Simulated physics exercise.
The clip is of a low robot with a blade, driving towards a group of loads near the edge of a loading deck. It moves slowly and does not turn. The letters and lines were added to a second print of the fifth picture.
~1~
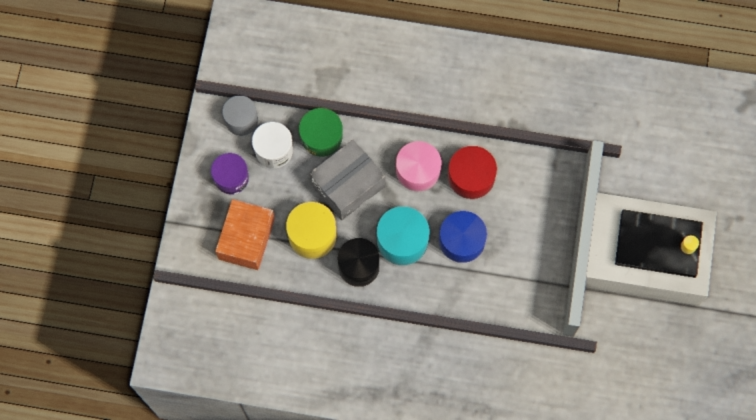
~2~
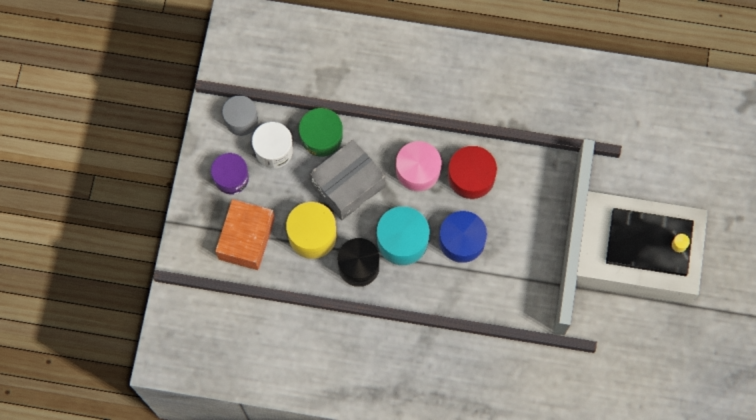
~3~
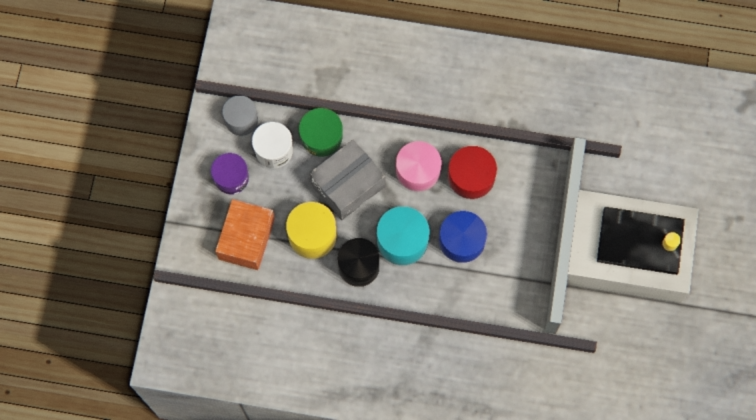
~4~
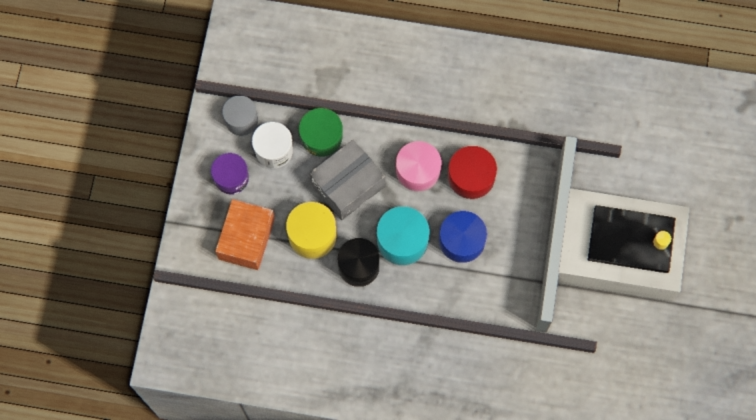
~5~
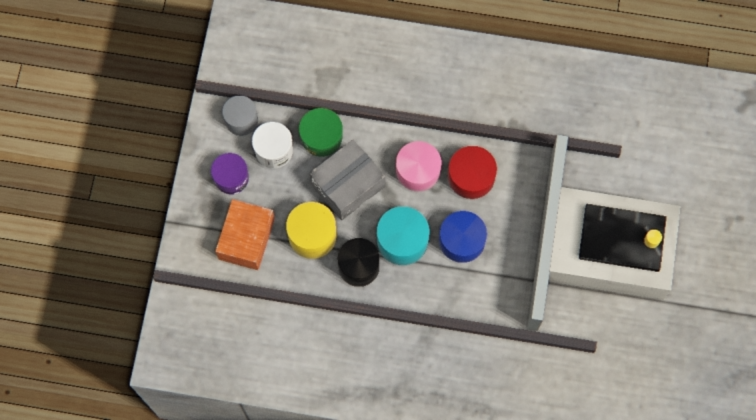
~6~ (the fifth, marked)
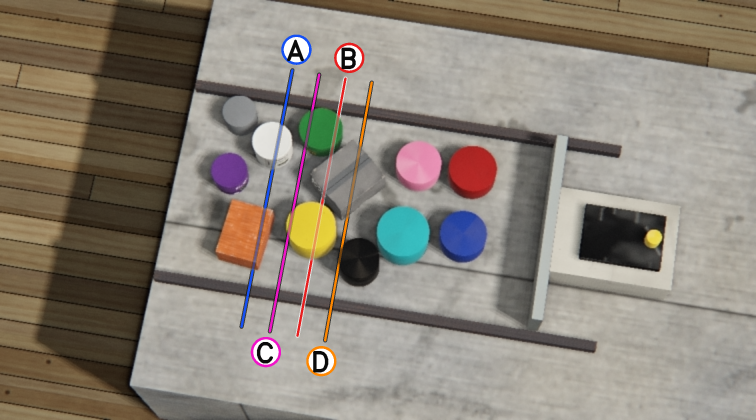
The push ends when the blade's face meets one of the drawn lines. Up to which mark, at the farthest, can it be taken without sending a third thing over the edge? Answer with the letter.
It should halt at C.
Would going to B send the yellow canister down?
No.
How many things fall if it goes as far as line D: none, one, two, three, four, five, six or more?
The count is none.
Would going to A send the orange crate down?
By then, yes.
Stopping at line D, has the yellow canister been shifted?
Yes.
On the marked copy, A at (268, 195); B at (322, 204); C at (295, 200); D at (349, 208).
With C. Early on, robot (525, 222); black canister (350, 268); red canister (436, 164).
Further on, robot (434, 207); grey canister (234, 112); purple pail (227, 180).
At the end, robot (363, 196); grey canister over the edge; purple pail (179, 176); one fallen.
As for the rest, A drops four; B is within the limit but short; D is within the limit but short.
